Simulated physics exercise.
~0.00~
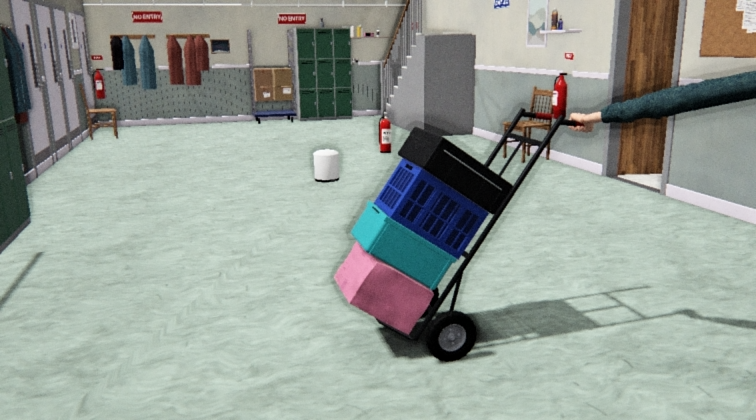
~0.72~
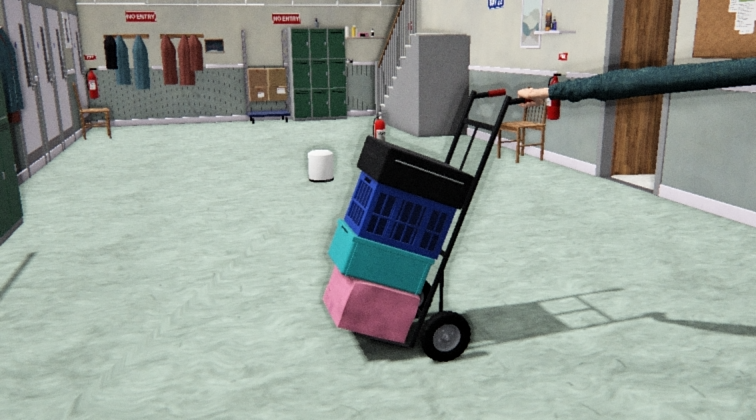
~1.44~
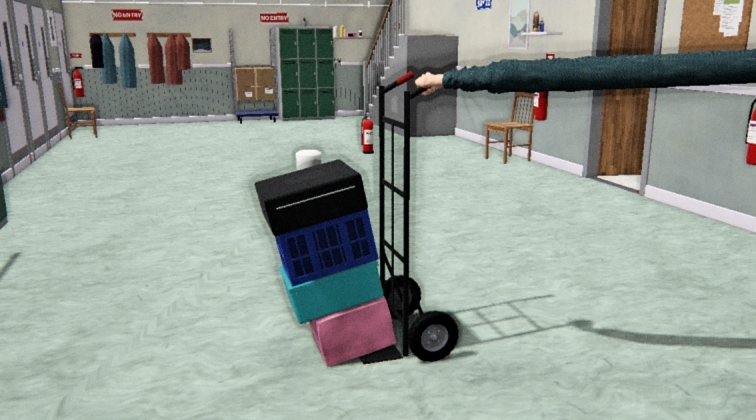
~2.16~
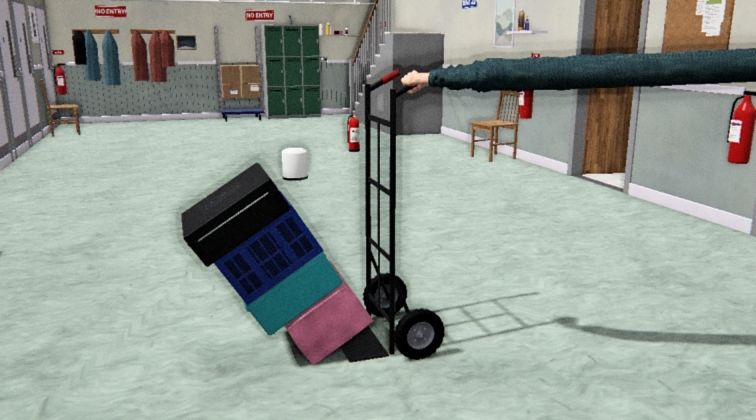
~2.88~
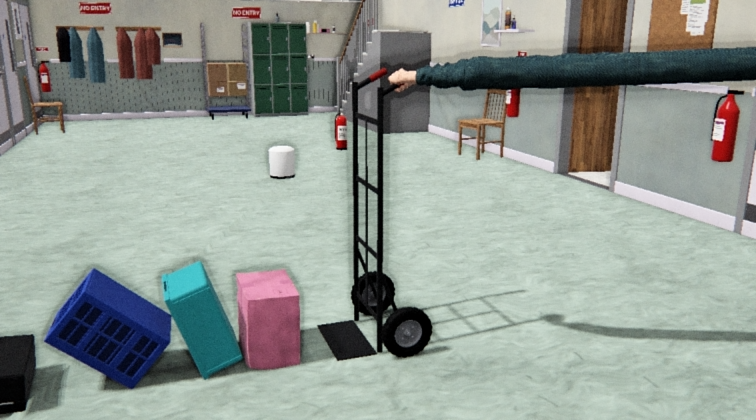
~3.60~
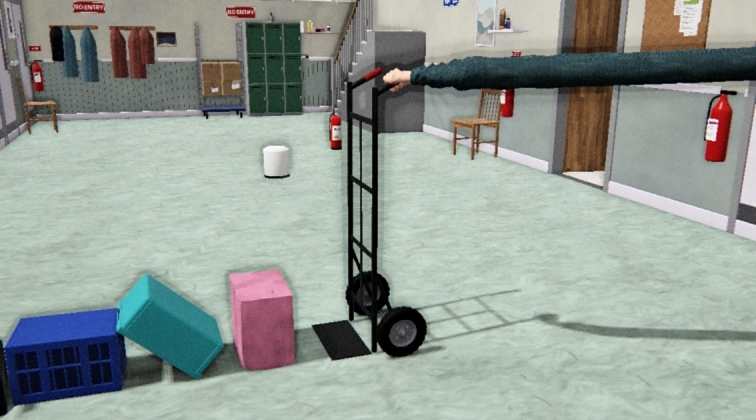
In a pale green-floored locker room, seen from the side, an arm in a dark teal sleeve reaches in from the right and holds a black sack truck tilted back. Stacked on it are a pink box at the bottom, a turquoise tote, a blue crate and a black toolbox on top. The hand swings the truck forward until it stands upright and stops. The whole stack keeps tipping left, leaning away from the frame, then topples across the floor. The pink box ends standing on its side near the plate, with the turquoise tote leaning against the blue crate and the black toolbox almost out of view at left.
